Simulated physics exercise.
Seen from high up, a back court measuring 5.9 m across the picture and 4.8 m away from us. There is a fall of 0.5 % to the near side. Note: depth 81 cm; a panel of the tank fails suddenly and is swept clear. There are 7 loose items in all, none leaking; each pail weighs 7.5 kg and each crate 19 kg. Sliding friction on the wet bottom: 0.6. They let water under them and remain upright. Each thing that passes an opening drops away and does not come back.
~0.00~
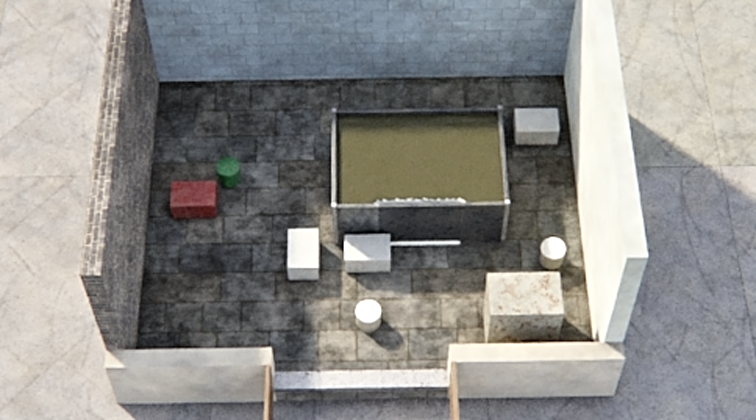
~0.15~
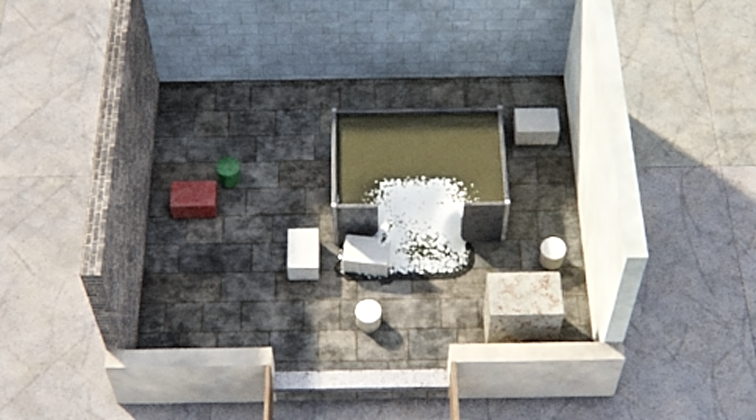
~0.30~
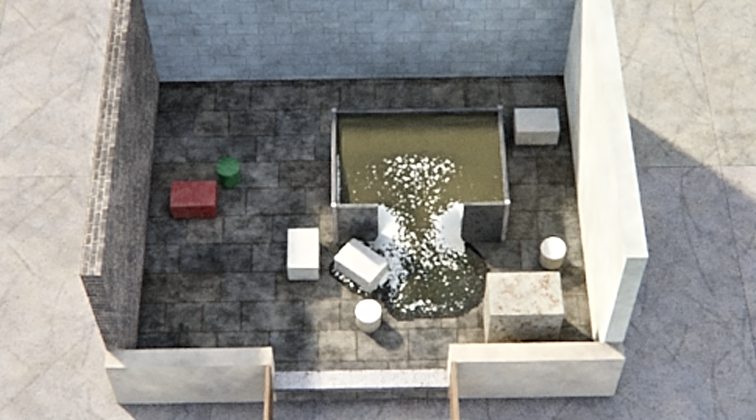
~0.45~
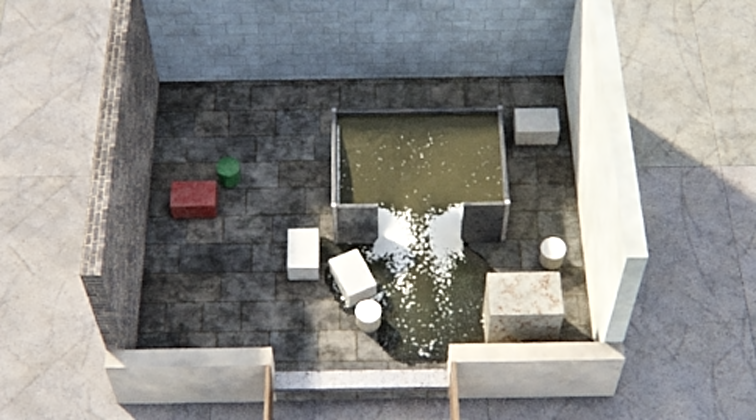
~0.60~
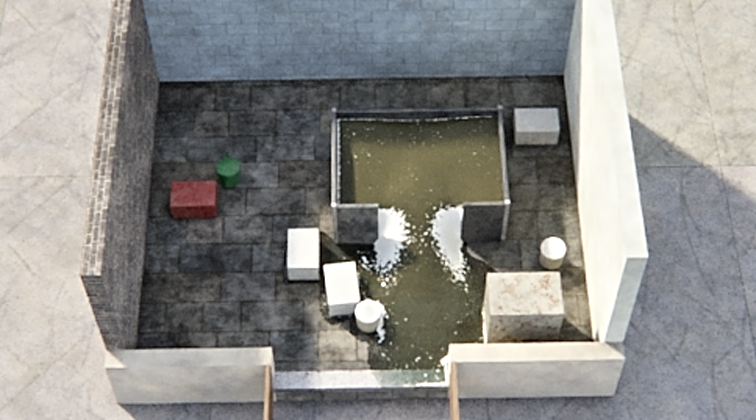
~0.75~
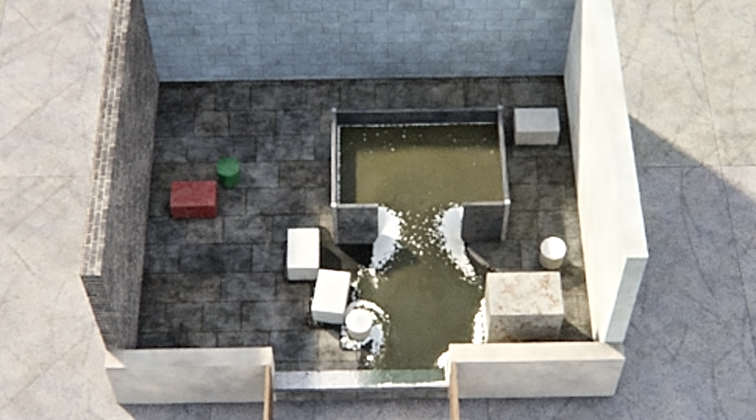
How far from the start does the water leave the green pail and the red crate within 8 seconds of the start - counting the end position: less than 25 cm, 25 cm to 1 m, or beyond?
Result: Green pail: Near its start; red crate: Near its start.
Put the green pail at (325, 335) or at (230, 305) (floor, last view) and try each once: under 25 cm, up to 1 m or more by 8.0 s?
Try one, it is swept a long way; try two, it keeps its spot.
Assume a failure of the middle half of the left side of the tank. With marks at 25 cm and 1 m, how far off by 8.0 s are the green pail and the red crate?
Well, the green pail goes a long way and the red crate goes a long way.
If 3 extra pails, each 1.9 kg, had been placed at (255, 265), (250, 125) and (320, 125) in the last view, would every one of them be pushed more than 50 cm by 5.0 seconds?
Result, in listed order: Not exceeded / not exceeded / not exceeded.
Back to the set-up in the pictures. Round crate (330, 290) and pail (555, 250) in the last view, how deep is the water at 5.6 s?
Roughly 1 and 5 cm.
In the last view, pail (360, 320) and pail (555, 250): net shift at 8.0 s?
The first is washed out, the second sits 250 cm from its start.
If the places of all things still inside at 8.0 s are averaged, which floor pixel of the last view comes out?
Mean position approx. (331, 194).
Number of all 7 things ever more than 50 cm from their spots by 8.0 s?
4 in all.
After 1.6 s the green pail is near (228, 166), 0.0 m from its start, aground; the red crate is near (193, 193), 0.0 m from its start, aground; 1 of 7 are out; 0 afloat.
After 3.6 s the green pail is near (228, 166), 0.0 m from its start, aground; the red crate is near (193, 193), 0.0 m from its start, aground; 1 of 7 are out; 0 afloat.
After 5.6 s the green pail is near (228, 166), 0.0 m from its start, aground; the red crate is near (193, 193), 0.0 m from its start, aground; 1 of 7 are out; 0 afloat.
After 8.0 s the green pail is near (228, 166), 0.0 m from its start, aground; the red crate is near (193, 193), 0.0 m from its start, aground; 1 of 7 are out; 0 afloat.
